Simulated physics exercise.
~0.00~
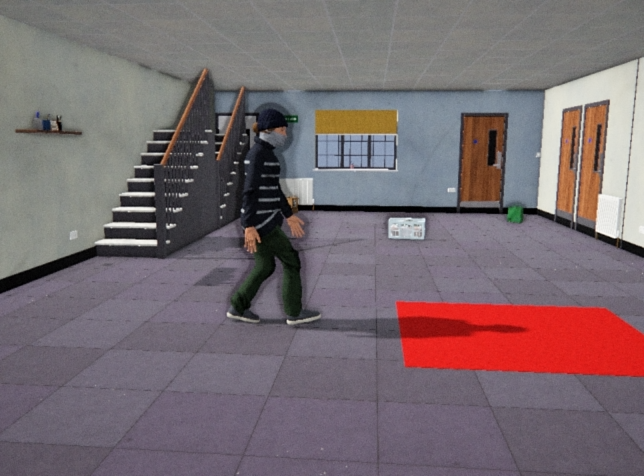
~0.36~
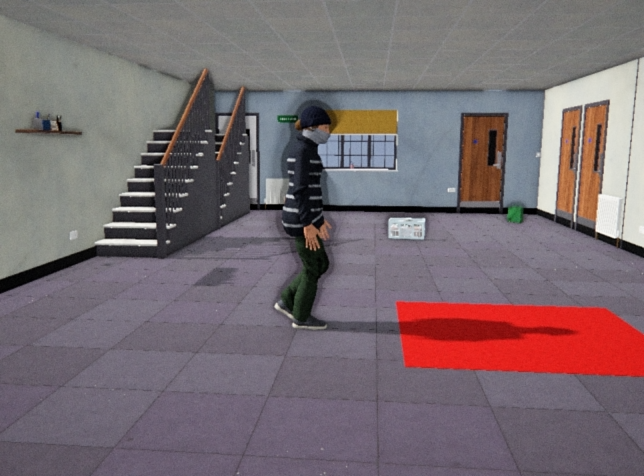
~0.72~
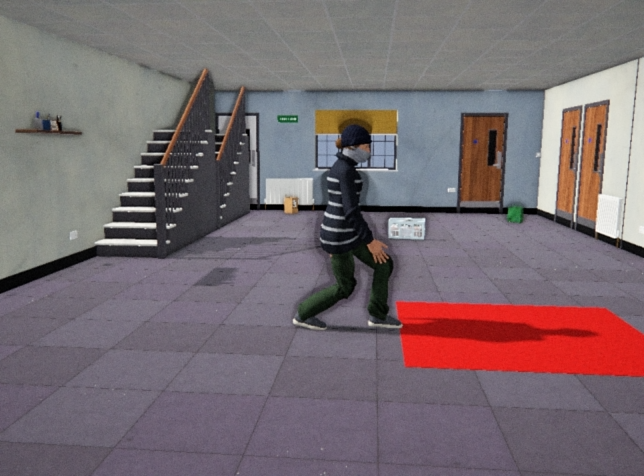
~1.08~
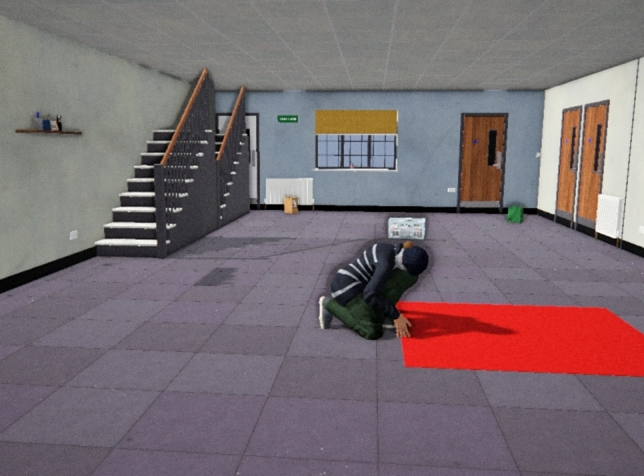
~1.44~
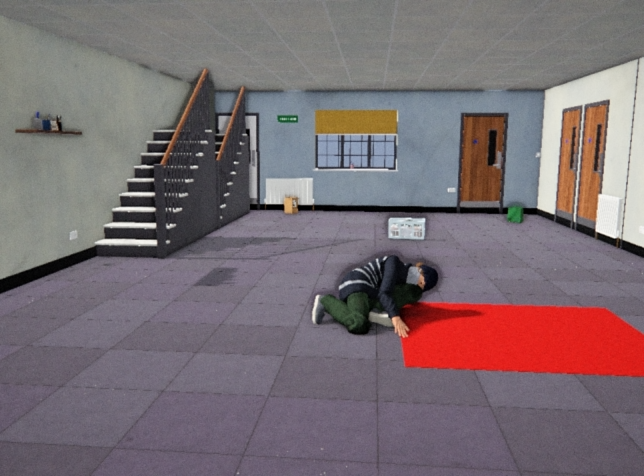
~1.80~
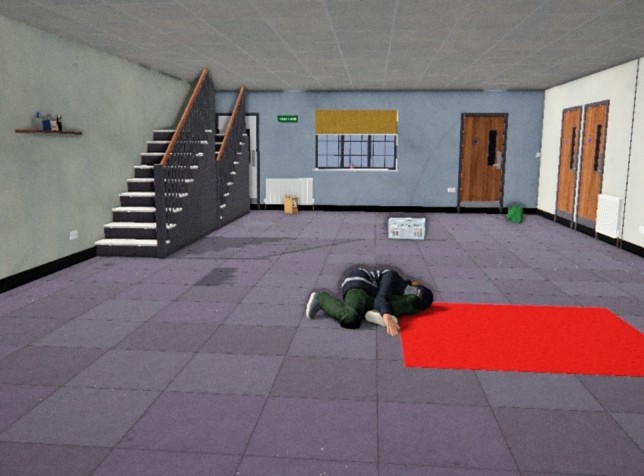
In a room with stairs, a shopper walks right and crumples beside a red mat.
